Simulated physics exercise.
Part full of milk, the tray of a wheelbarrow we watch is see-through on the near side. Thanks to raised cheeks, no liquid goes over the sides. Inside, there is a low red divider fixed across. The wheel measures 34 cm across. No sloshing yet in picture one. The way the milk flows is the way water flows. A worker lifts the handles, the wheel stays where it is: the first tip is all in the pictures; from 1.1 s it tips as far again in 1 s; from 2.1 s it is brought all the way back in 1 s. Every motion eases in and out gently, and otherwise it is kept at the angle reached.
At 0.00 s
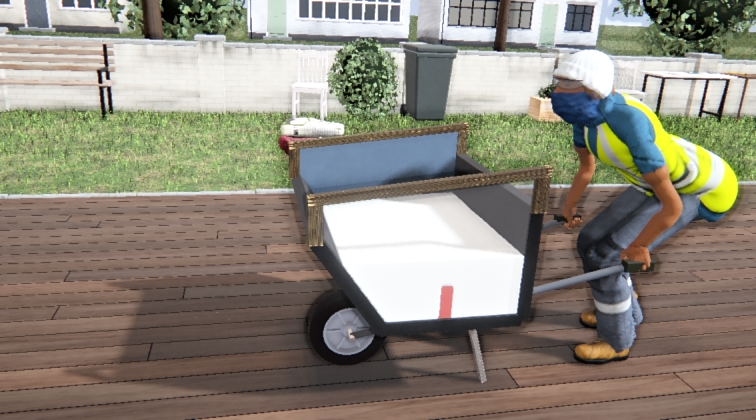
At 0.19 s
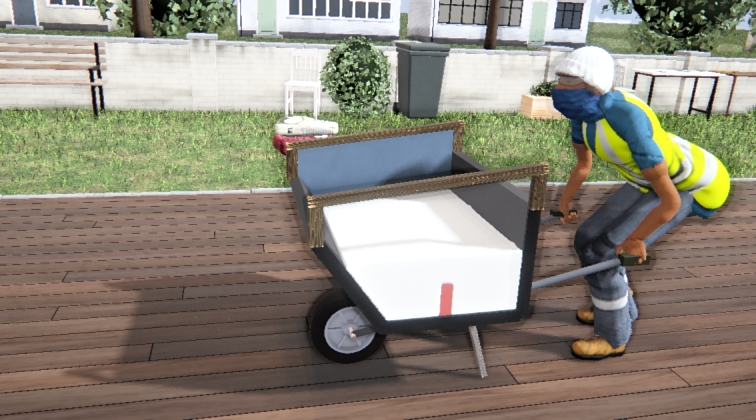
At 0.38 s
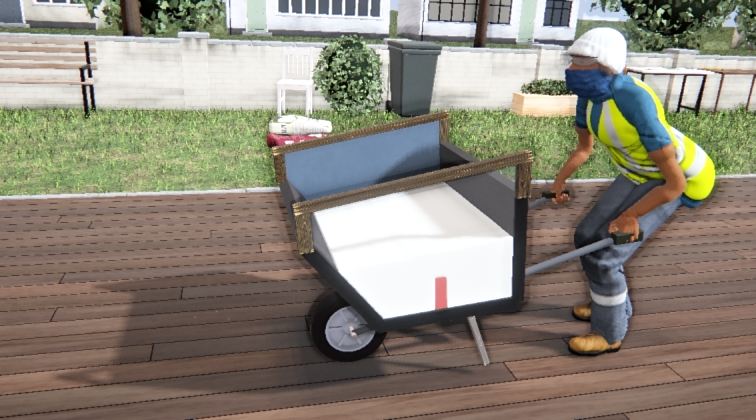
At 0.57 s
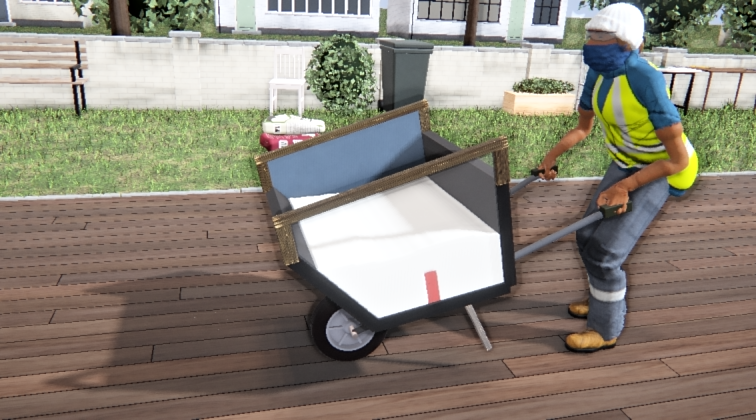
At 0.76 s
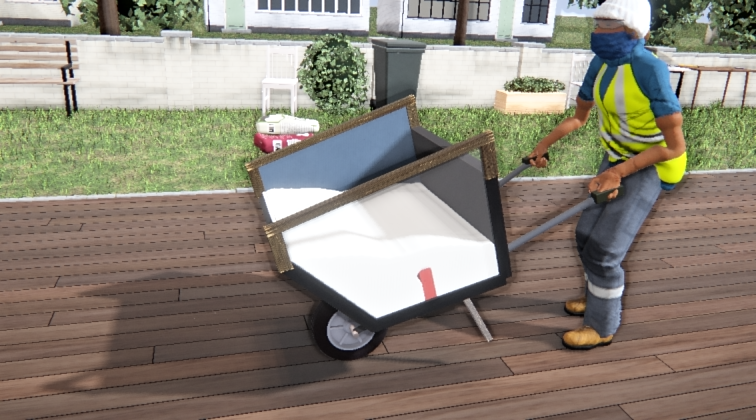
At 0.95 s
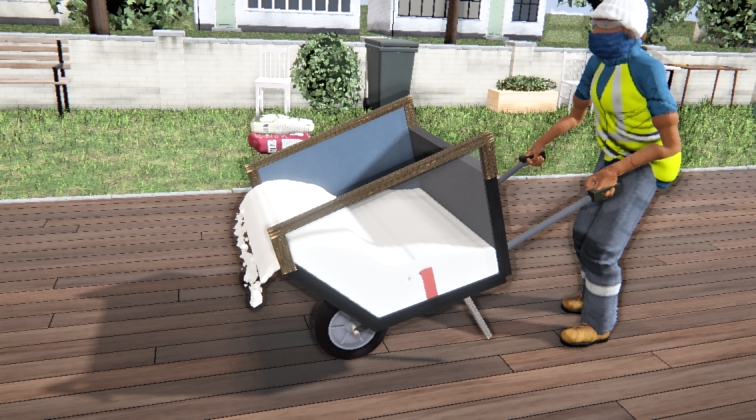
In this clip, a worker in a yellow vest and white helmet raises the handles of a wheelbarrow, tilting it forwards to the left, and the white liquid inside shifts towards the front and starts pouring over the lip.
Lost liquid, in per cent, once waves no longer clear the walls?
50 percent.
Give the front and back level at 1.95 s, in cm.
Roughly 22 cm in front and 8 cm behind.
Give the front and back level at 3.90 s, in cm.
Front 14 cm and back 12 cm.
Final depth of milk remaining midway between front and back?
Roughly 12 cm.
After 1.95 s the barrow is at 33° forwards, the surface stands 7 cm at the back and 22 cm at the front; 18 per cent is out, over the front.
After 2.95 s the surface stands 10 cm at the back and 16 cm at the front; 50 per cent is out, over the front.
After 3.90 s the surface stands 12 cm at the back and 13 cm at the front; 50 per cent is out, over the front.
After 5.99 s 50 per cent is out, over the front, 49 of 99 litres.
